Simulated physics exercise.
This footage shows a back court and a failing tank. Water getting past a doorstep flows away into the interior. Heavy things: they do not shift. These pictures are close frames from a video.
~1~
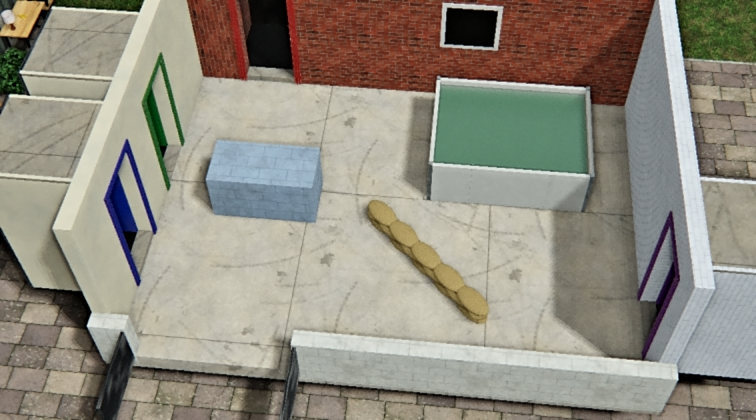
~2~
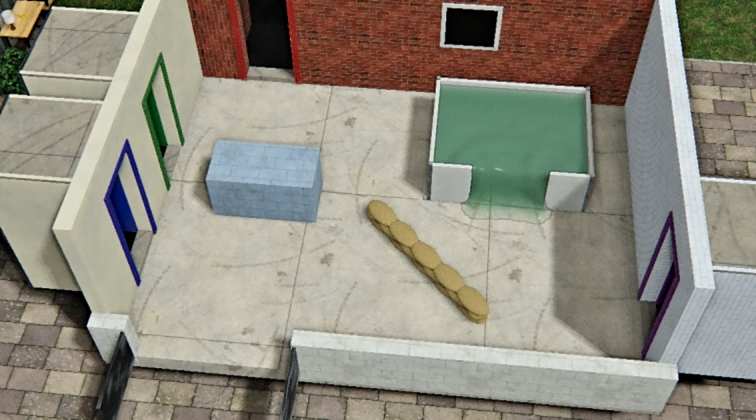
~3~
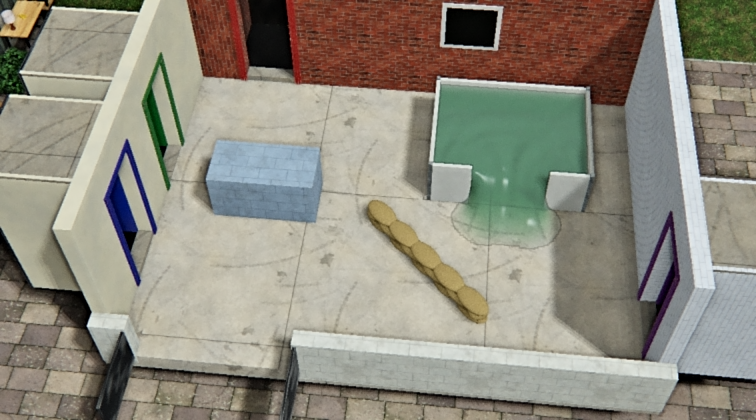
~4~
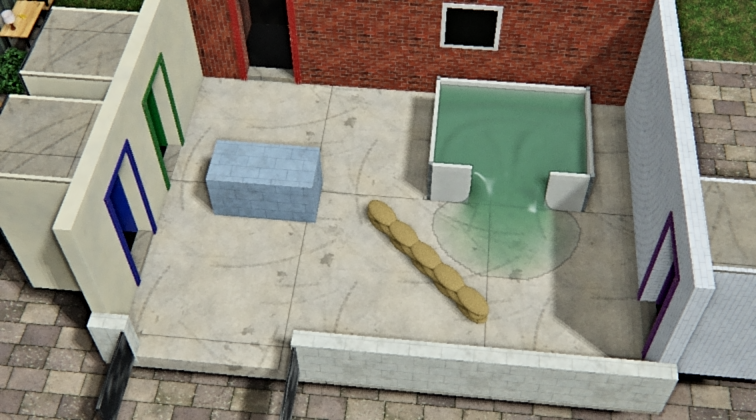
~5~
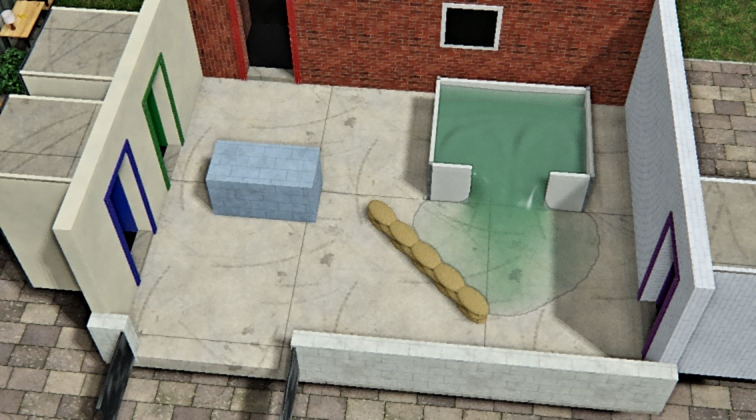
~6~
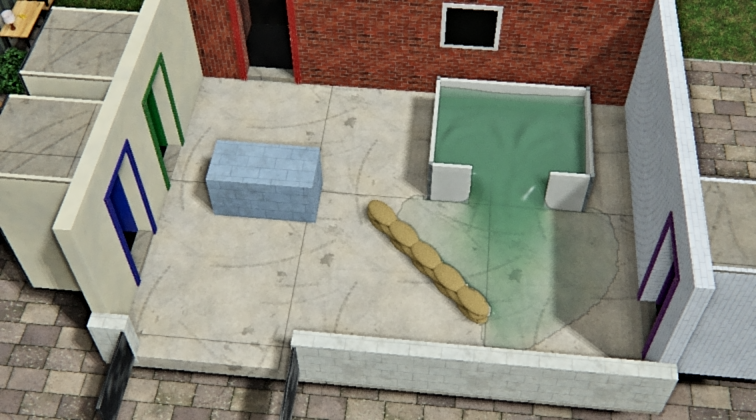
Green water pours through a gap in the tank's front wall and spreads across the courtyard.
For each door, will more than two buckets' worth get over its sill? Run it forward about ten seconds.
Purple door: Exceeds two buckets. Green door: Within two buckets. Red door: Within two buckets. Blue door: Within two buckets.
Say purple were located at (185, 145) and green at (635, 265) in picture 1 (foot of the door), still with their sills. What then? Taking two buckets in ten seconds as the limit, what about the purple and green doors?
Result - purple runs over the limit, green runs over the limit.
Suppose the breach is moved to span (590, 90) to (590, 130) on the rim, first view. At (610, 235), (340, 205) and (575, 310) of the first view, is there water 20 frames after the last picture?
As listed: Wet, not flooded, covered.
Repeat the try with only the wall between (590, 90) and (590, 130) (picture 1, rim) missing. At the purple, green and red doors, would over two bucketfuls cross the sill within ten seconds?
I'd say the purple one crosses the line, the green one crosses the line and the red one stays shy of the line.
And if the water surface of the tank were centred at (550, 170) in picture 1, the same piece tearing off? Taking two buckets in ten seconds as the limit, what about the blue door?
Result for blue door: It tops the limit.
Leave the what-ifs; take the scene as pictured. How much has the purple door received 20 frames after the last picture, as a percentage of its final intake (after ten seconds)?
Working it through, I arrive at 30 %.
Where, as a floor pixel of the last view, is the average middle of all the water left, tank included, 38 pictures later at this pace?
About (472, 224) in the last view.
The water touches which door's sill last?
My answer: The green one.
A moment on, water covers 25 % of the floor; the purple door under two buckets in, the green door not reached, the red door not reached, the blue door not reached.
Next, water covers 35 % of the floor; the purple door over two buckets in, the green door not reached, the red door not reached, the blue door not reached.
Then, water covers 60 % of the floor; the purple door far over two buckets in, the green door not reached, the red door not reached, the blue door not reached.
Later, water covers 90 % of the floor; the purple door far over two buckets in, the green door not reached, the red door wet at the sill, nothing in, the blue door wet at the sill, nothing in.
In the end, water covers 95 % of the floor; the purple door far over two buckets in, the green door under two buckets in, the red door wet at the sill, nothing in, the blue door under two buckets in.
